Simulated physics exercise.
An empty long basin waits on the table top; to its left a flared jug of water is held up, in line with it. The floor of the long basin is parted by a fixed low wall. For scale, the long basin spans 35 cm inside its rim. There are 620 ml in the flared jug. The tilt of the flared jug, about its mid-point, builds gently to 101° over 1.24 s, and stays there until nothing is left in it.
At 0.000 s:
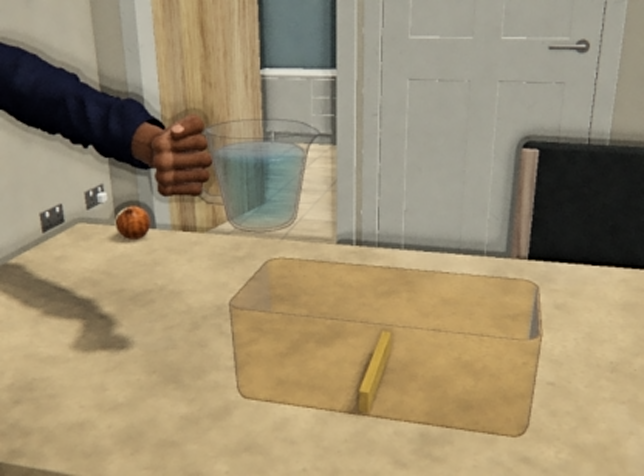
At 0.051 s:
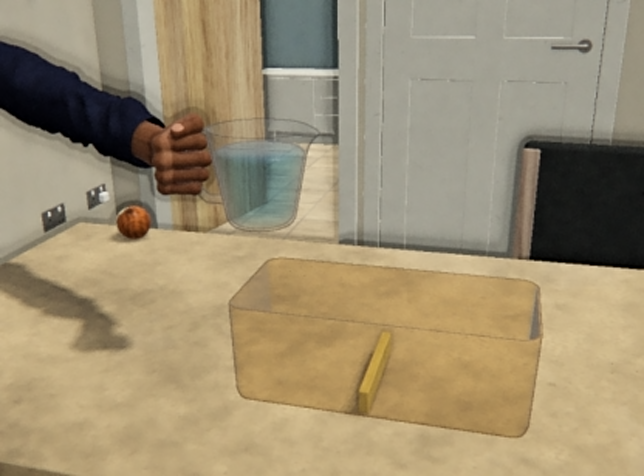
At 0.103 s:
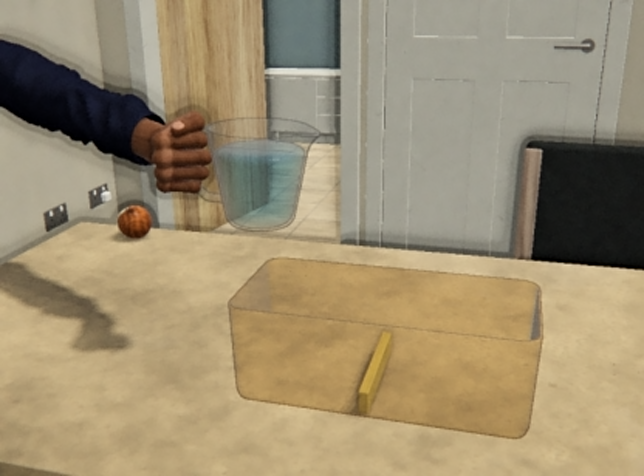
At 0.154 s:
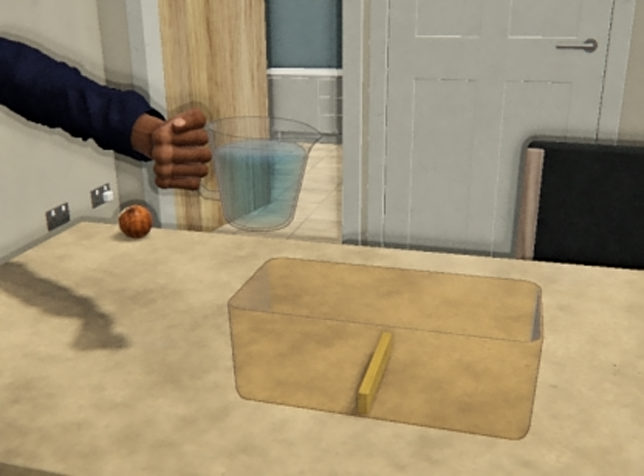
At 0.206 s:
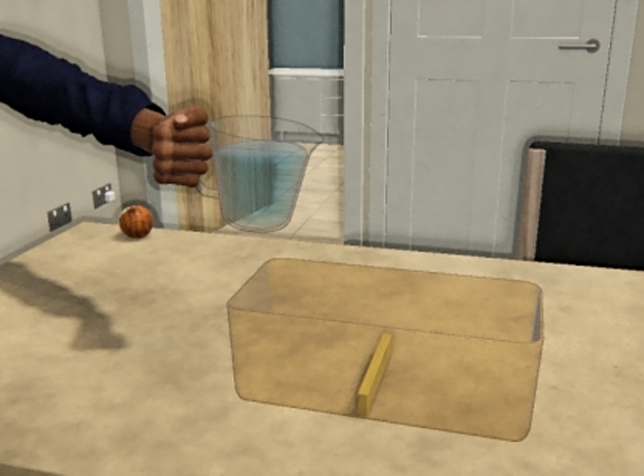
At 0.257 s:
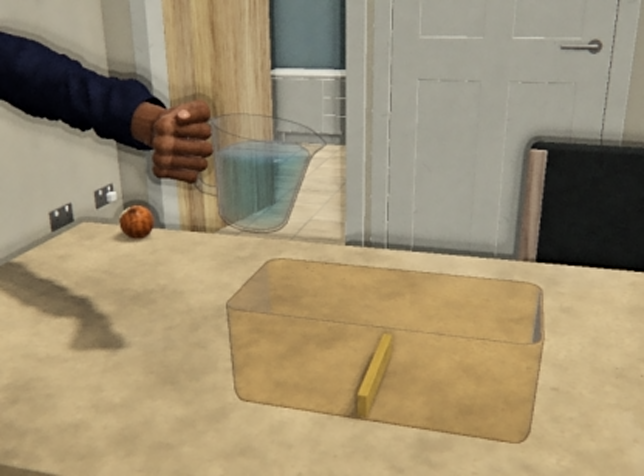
The flared jug of water, held up by a hand at the left, leaned slightly to the right above the table, while the empty long basin with a low yellow wall inside stayed still.
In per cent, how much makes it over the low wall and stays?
Roughly 57 per cent is past the wall.
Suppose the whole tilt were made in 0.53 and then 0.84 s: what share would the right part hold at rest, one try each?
First 35, then 45 per cent.
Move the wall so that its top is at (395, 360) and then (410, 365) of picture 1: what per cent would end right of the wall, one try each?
First 10, then 10 per cent.
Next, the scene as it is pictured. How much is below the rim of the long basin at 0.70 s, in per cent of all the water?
Near 3 in a hundred.
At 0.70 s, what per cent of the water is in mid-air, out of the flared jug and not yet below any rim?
About 16 per cent.
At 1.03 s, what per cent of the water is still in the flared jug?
Near 22 in a hundred.
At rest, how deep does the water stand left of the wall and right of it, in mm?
Left about 10 mm, right about 12 mm.
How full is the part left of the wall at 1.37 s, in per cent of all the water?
About 42 per cent.
After 0.70 s the tilt is 61° and 81 per cent is still to pour, 1 is left of the wall and 2 right of it.
After 1.03 s the tilt is 94° and 22 per cent is still to pour, 16 is left of the wall and 44 right of it.
After 1.37 s the tilt is 101° and 1 per cent is still to pour, 42 is left of the wall and 56 right of it.
After 1.74 s the tilt is 101° and 0 per cent is still to pour, 43 is left of the wall and 57 right of it.
In the end 43 per cent lies left of the wall, 57 right of it and 1 outside.
